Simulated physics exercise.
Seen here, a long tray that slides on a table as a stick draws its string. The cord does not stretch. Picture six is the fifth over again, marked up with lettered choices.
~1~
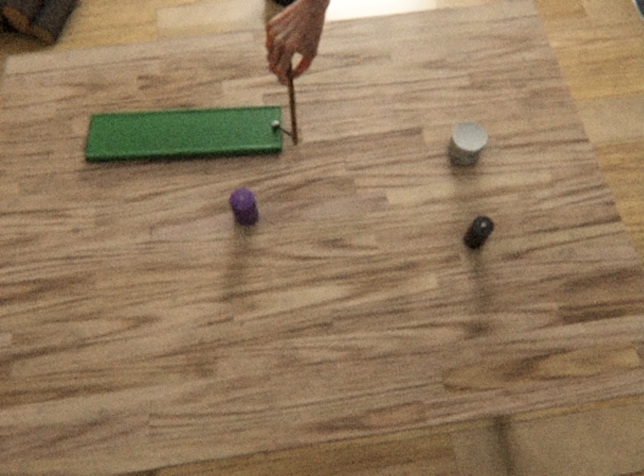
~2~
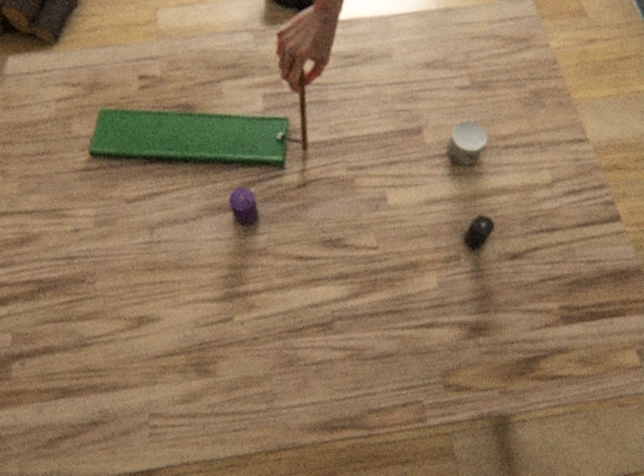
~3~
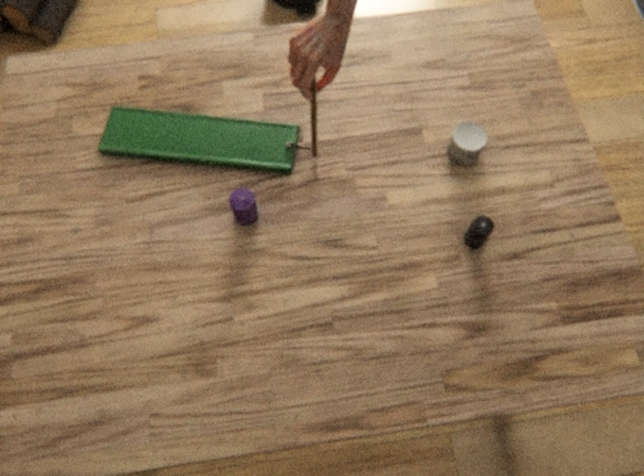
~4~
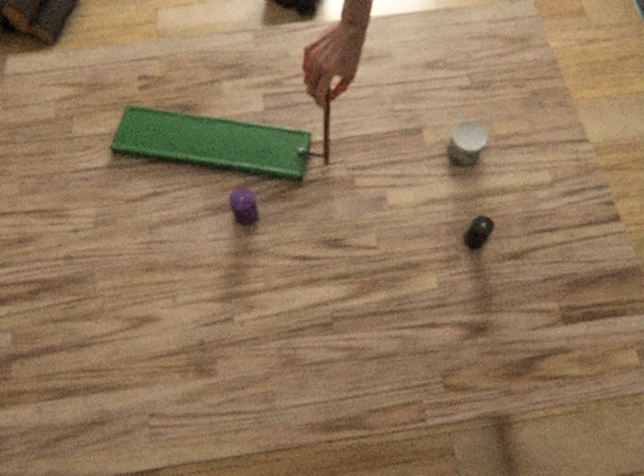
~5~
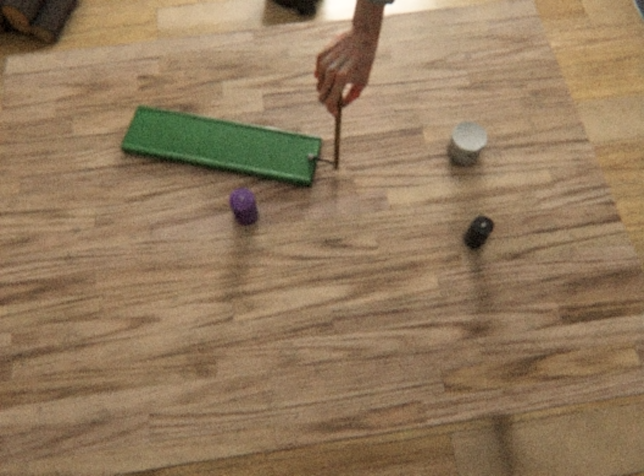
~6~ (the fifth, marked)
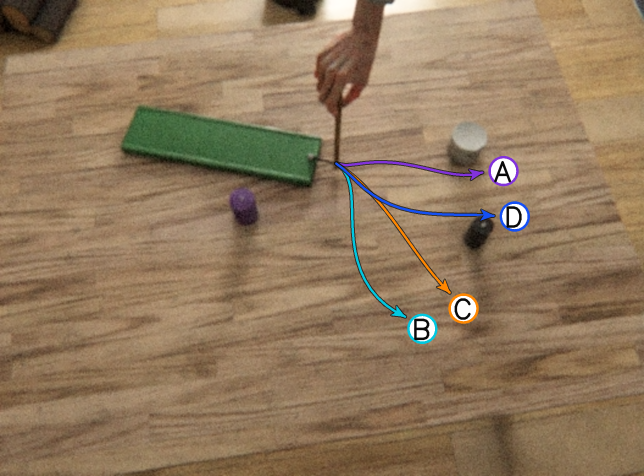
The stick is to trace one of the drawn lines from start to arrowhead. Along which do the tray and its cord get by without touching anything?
Path C.
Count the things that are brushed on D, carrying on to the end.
In all, one.
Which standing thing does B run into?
The purple candle.
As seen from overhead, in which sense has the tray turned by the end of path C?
On that path, clockwise.
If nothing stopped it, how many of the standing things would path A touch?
One.
On the marked copy, A from (336, 164) via (414, 166) to (483, 172); B from (336, 164) via (354, 242) to (405, 317); C from (336, 164) via (397, 226) to (450, 293); D from (336, 164) via (410, 210) to (494, 216).
With C. Early on, foot of the stick (380, 205), middle of the tray (269, 160).
Further on, foot of the stick (418, 256), middle of the tray (313, 189).
At the end, foot of the stick (456, 299), middle of the tray (352, 220); nothing has been touched.
As for the rest, A meets the white tub; B meets the purple candle; D meets the black candle.
